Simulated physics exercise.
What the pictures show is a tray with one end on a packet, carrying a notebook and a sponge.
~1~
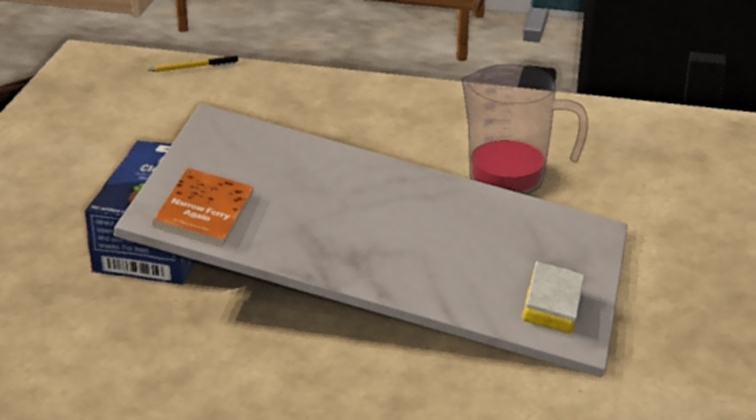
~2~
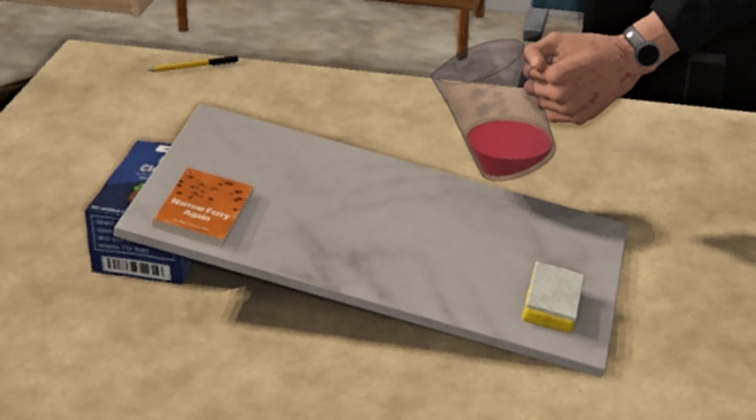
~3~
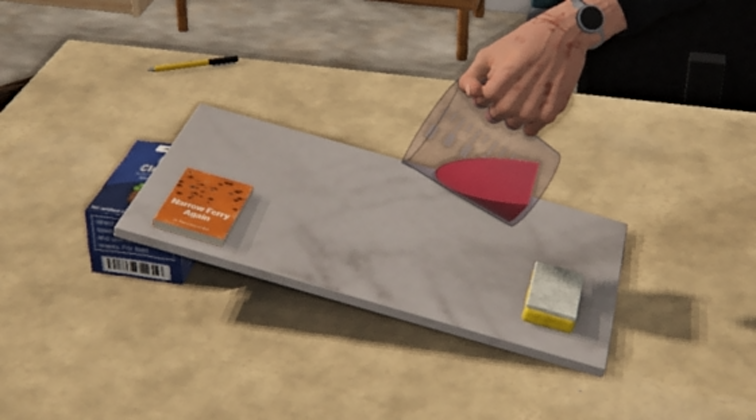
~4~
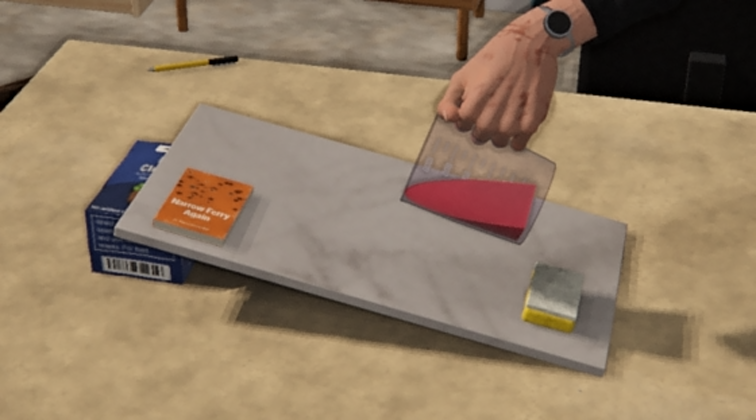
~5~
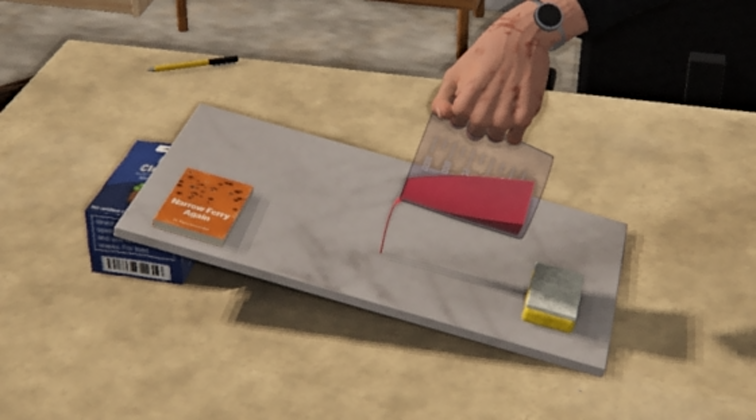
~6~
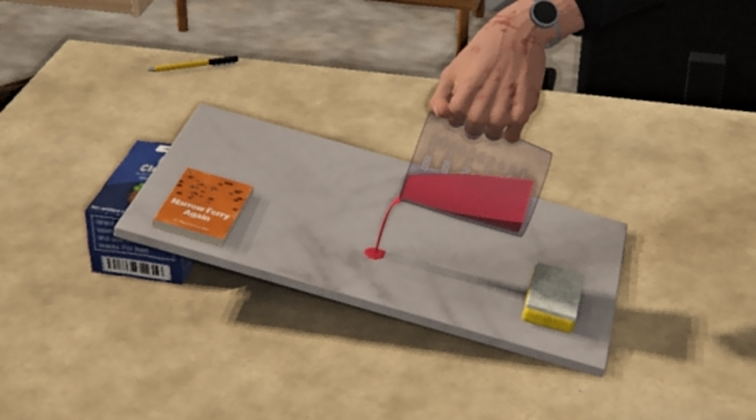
The clip opens on a grey marbled tray propped on a blue packet, sloping down to the right, with an orange notebook and a sponge on it. A hand lifts a jug of red liquid from behind, moves it over the tray and tilts it left, and a thin stream lands, forming a small red spot.
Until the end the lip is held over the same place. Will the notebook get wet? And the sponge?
Notebook - no, it stays dry; sponge - yes, it gets wet.
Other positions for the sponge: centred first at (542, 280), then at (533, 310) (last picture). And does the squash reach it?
Try one: Contact. Try two: Contact.
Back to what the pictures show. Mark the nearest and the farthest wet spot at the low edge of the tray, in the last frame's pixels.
It's wet from (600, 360) at the near side to (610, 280) at the far side.
A moment on, it runs down to the right; the notebook is untouched; the sponge is untouched.
Further on, it runs down to the right and off the end; the notebook is untouched; the sponge is reached.
When it is over, it runs down to the right and off the end; the notebook is untouched; the sponge is reached.
